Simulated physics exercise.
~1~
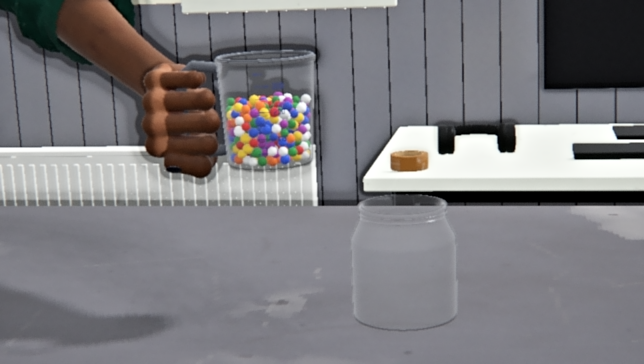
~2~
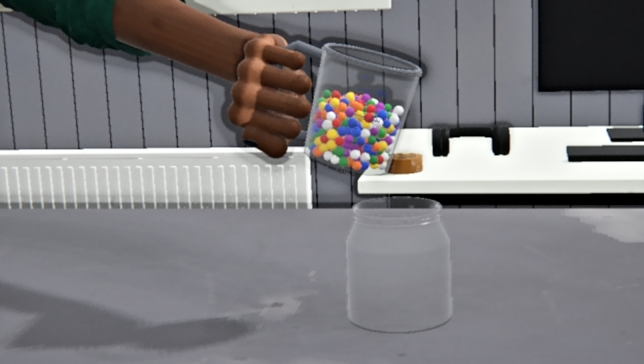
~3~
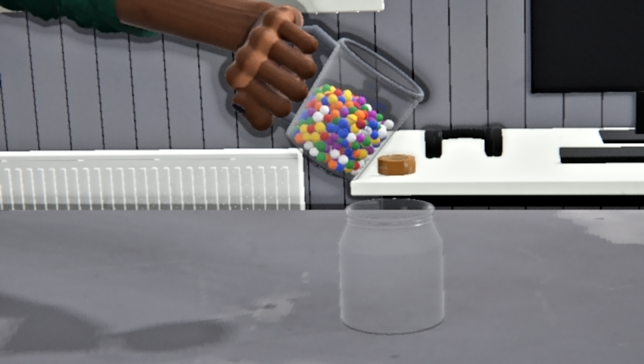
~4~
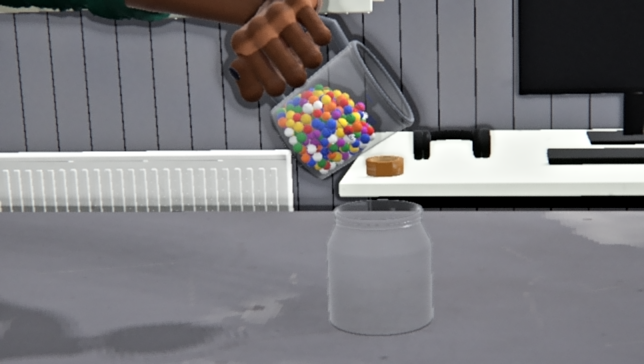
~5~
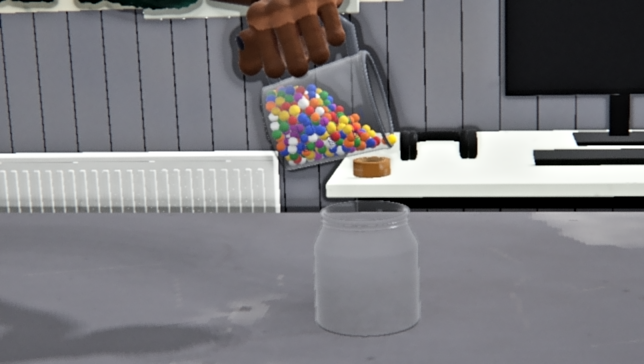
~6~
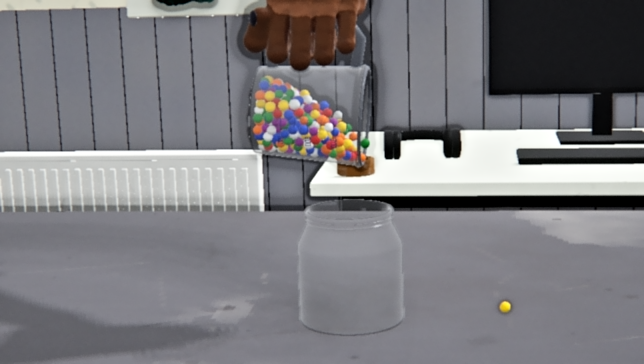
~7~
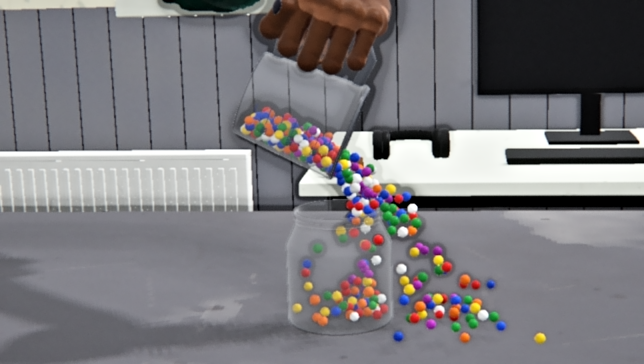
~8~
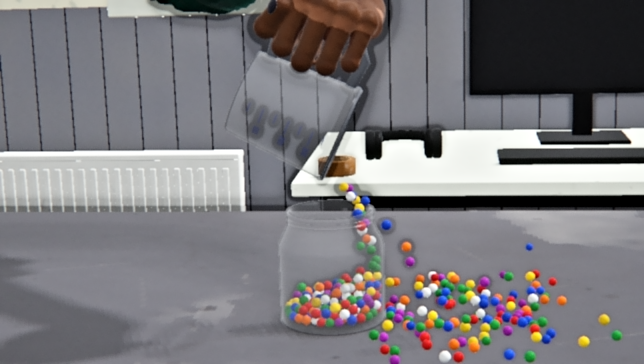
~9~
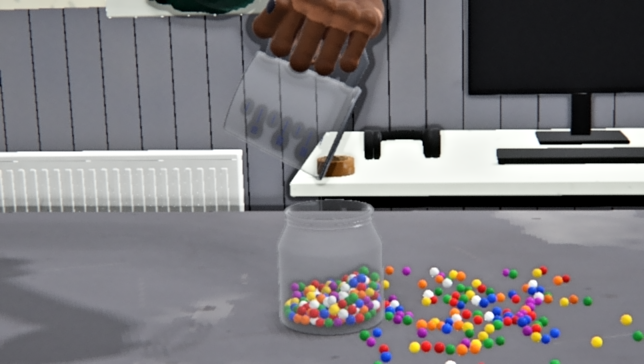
At the start, a hand holds a clear, handled cup of colourful beads upright above a grey surface, to the left of an empty glass jar. The hand moves the cup right and begins tilting it towards the jar, while the view pans slightly right. As the cup tips onto its side, a single yellow bead escapes and lands to the right of the jar. The cup tips further and beads pour out in a stream, some entering the jar and others scattering to its right. Finally the cup looks empty, with most beads in the jar and the rest spread across the surface.
